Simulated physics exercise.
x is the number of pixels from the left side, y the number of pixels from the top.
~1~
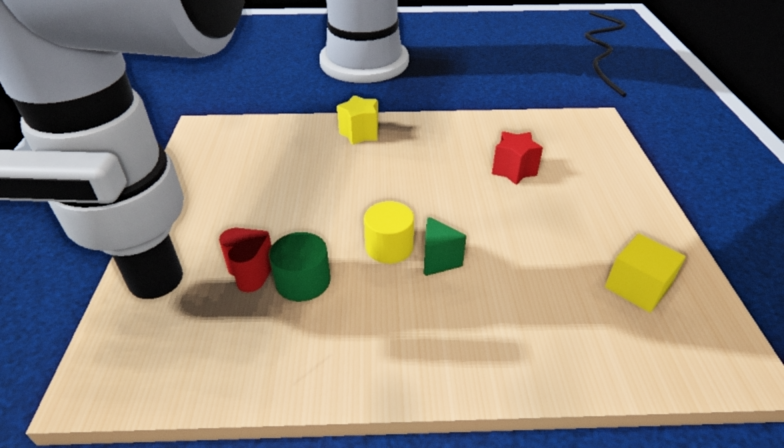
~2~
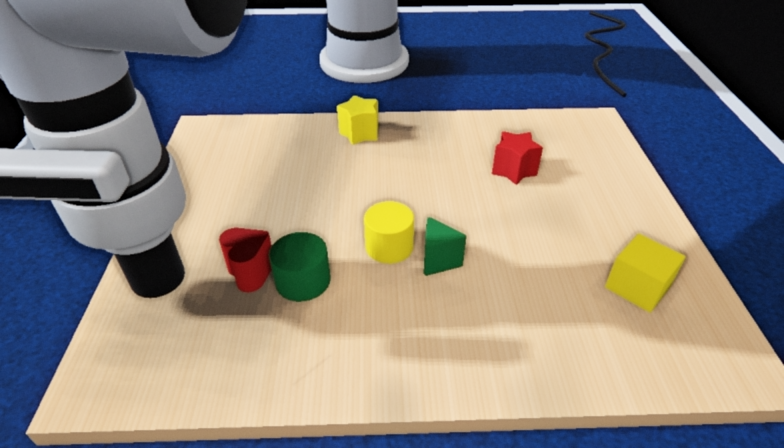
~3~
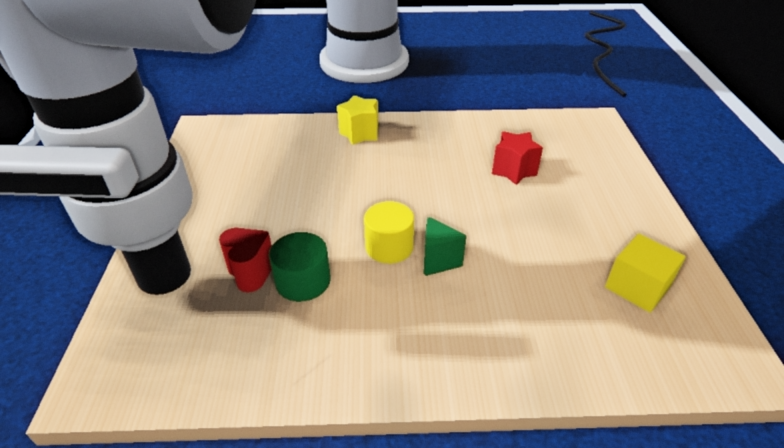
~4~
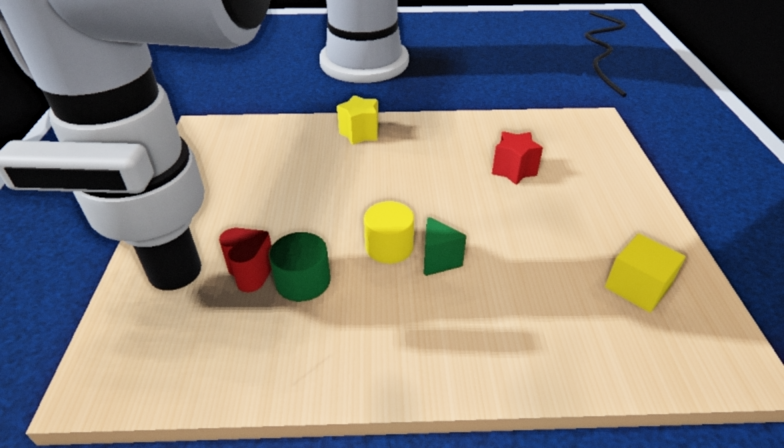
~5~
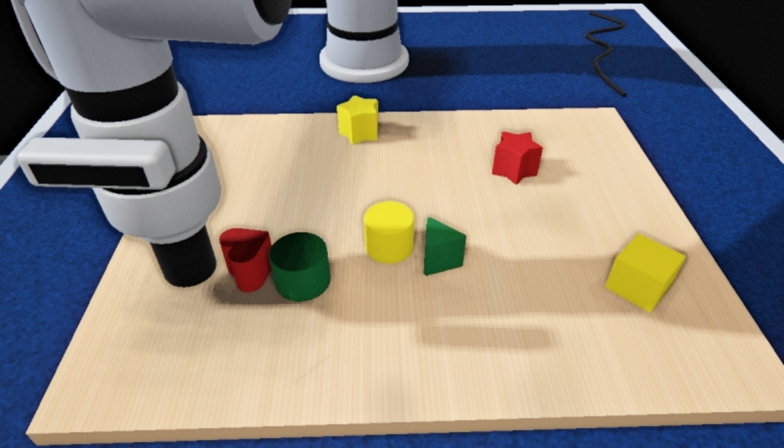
In the video, a robot arm with a black cylindrical tip moves slightly rightward over a wooden board, nearing a red block beside a green cylinder, while these and the other yellow, green and red blocks stay still.
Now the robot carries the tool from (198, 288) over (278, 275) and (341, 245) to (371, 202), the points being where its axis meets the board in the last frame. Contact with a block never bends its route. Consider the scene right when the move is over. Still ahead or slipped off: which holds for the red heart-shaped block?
Expect to find it ahead of the tool.
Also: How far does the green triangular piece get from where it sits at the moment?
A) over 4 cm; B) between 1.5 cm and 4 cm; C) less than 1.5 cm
The one that fits is C, less than 1.5 cm.
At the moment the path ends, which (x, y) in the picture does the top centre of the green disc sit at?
At pixel (373, 243).
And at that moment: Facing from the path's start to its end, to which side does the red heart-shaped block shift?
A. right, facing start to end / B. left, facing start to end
B (left, facing start to end)
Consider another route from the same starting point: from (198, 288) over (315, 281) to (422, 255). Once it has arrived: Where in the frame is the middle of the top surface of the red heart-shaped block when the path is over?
The point I'd pick in the picture is (299, 222).
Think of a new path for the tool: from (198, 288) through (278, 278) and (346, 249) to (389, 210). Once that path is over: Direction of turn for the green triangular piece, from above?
Looking down, it rotates clockwise.
What follows on the original path. One third of the way, tool (275, 257); red heart-shaped block (303, 222), turned 20° anticlockwise; green disc (341, 247).
Two thirds of the way, tool (340, 226); red heart-shaped block (351, 190), turned 40° anticlockwise; green disc (373, 243); yellow disc (404, 213).
At the end, tool (370, 185); red heart-shaped block (379, 152), turned 45° anticlockwise; green disc (373, 243); yellow disc (404, 213); green triangular piece unmoved.
